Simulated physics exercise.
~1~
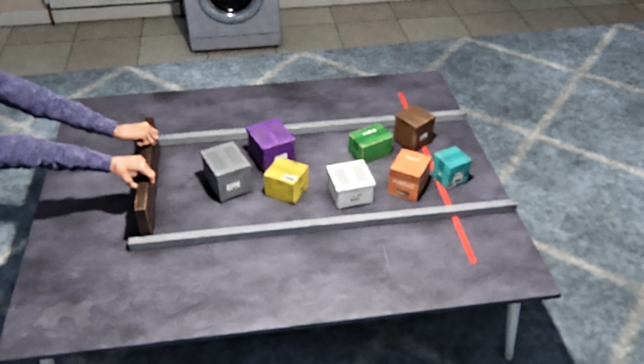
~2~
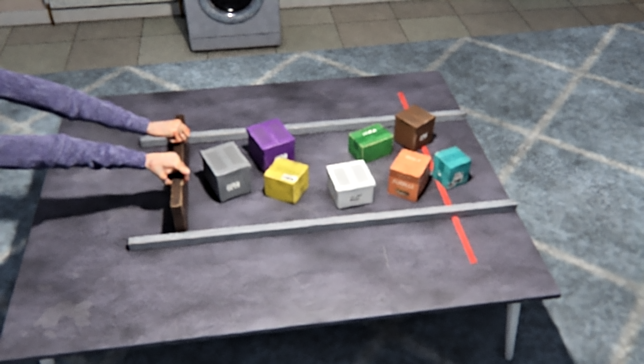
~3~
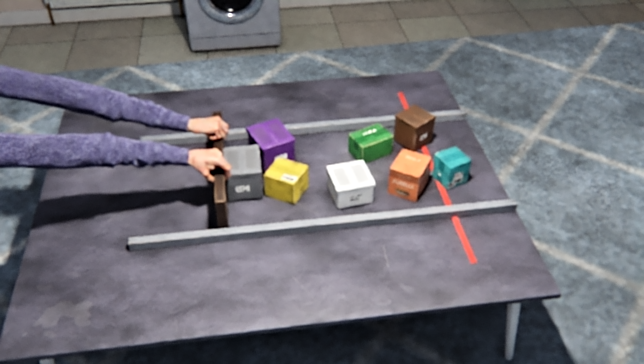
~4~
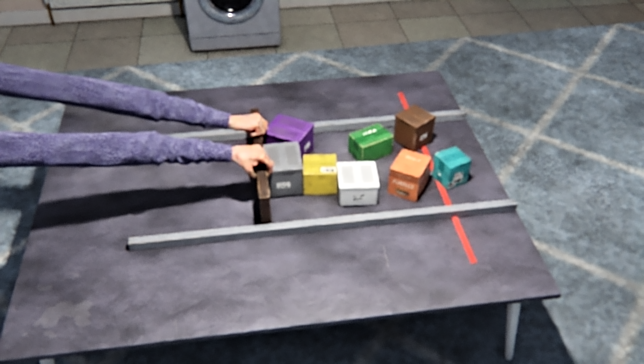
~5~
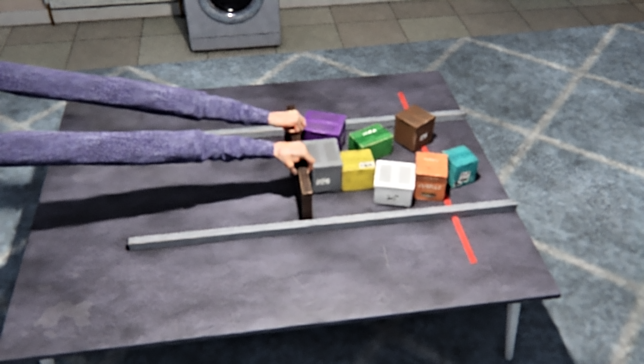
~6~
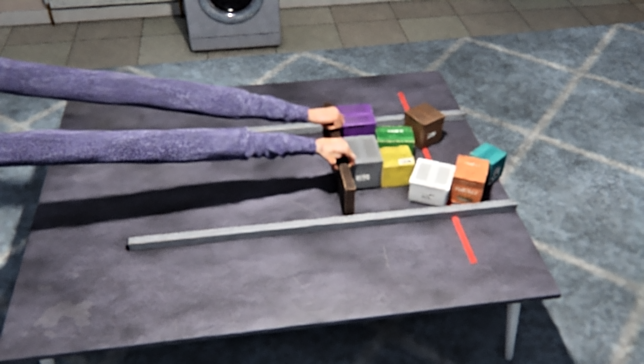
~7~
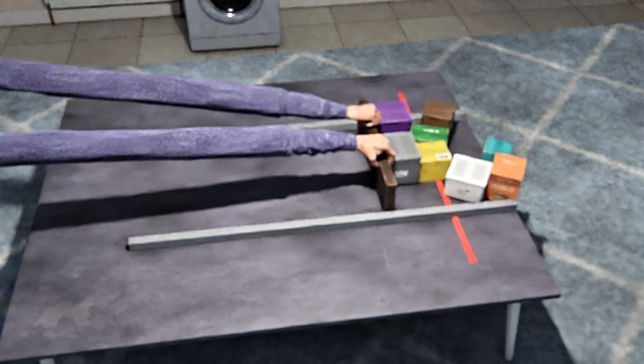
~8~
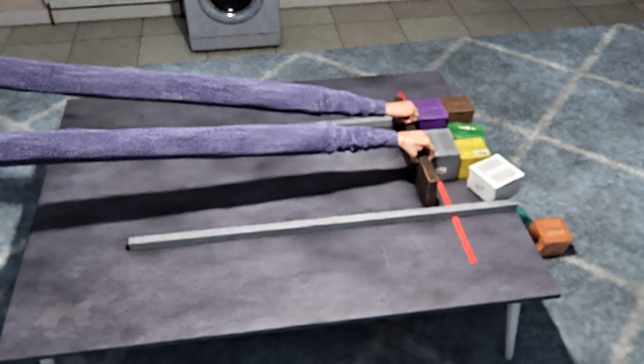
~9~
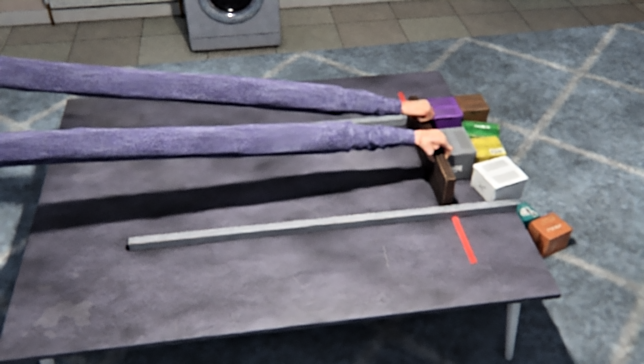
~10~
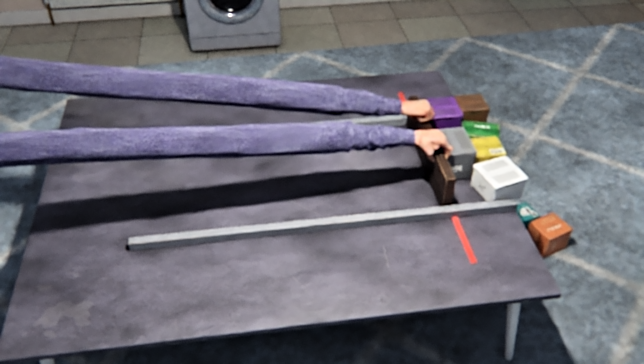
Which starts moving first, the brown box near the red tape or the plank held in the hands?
The plank starts moving first. It is already sliding right and gathering other boxes while the brown box still sits in its place near the red tape.
